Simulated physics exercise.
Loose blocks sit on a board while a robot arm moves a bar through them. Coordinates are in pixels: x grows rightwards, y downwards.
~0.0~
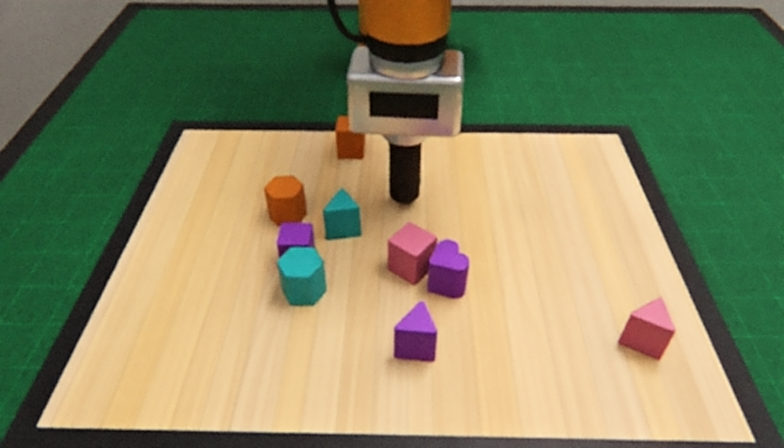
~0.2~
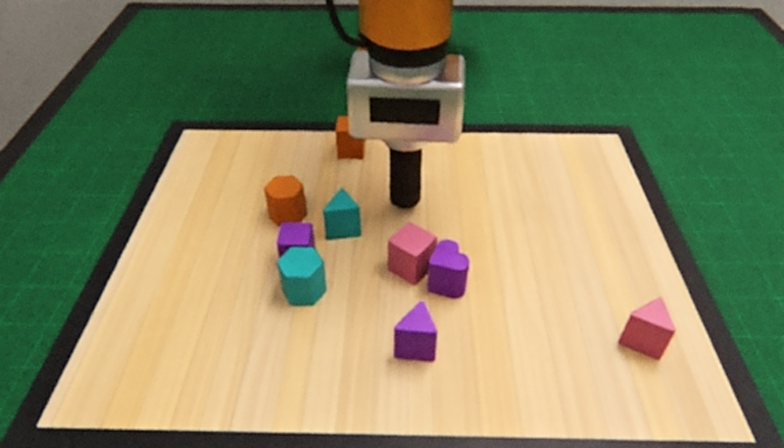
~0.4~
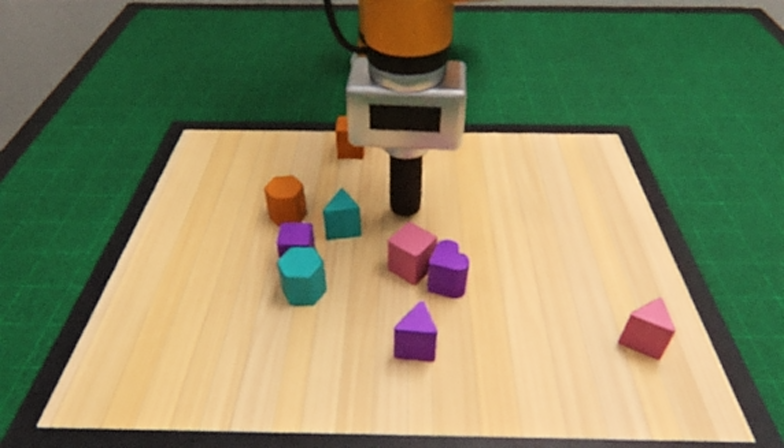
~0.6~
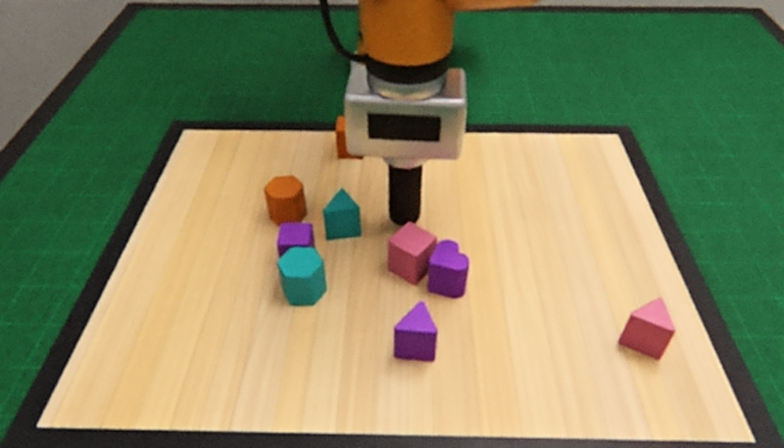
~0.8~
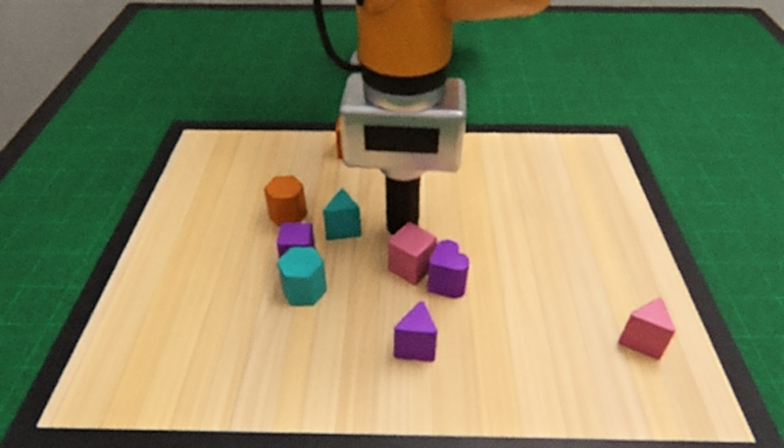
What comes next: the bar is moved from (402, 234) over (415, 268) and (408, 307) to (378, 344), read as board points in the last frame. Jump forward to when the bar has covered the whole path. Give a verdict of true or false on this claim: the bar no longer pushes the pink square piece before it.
It is true.
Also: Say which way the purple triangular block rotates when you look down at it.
Answer: Clockwise.
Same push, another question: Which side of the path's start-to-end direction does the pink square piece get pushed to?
It gets pushed left.
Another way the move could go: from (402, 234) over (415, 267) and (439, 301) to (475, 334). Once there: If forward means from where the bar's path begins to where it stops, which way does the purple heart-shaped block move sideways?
Answer: Leftward.
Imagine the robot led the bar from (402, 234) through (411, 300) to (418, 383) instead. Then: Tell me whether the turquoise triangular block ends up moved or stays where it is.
It stays.
The first path, step by step. One third of the way, bar at (416, 262); pink square piece at (430, 270), turned 10° anticlockwise; purple heart-shaped block at (469, 277).
Two thirds of the way, bar at (408, 300); pink square piece at (440, 299), turned 75° anticlockwise; purple triangular block at (420, 335), turned 40° clockwise; purple heart-shaped block at (476, 282), turned 30° anticlockwise.
At the end, bar at (378, 337); turquoise triangular block still; pink square piece at (439, 304), turned 95° anticlockwise; purple triangular block at (423, 337), turned 55° clockwise; purple heart-shaped block at (476, 282), turned 30° anticlockwise.
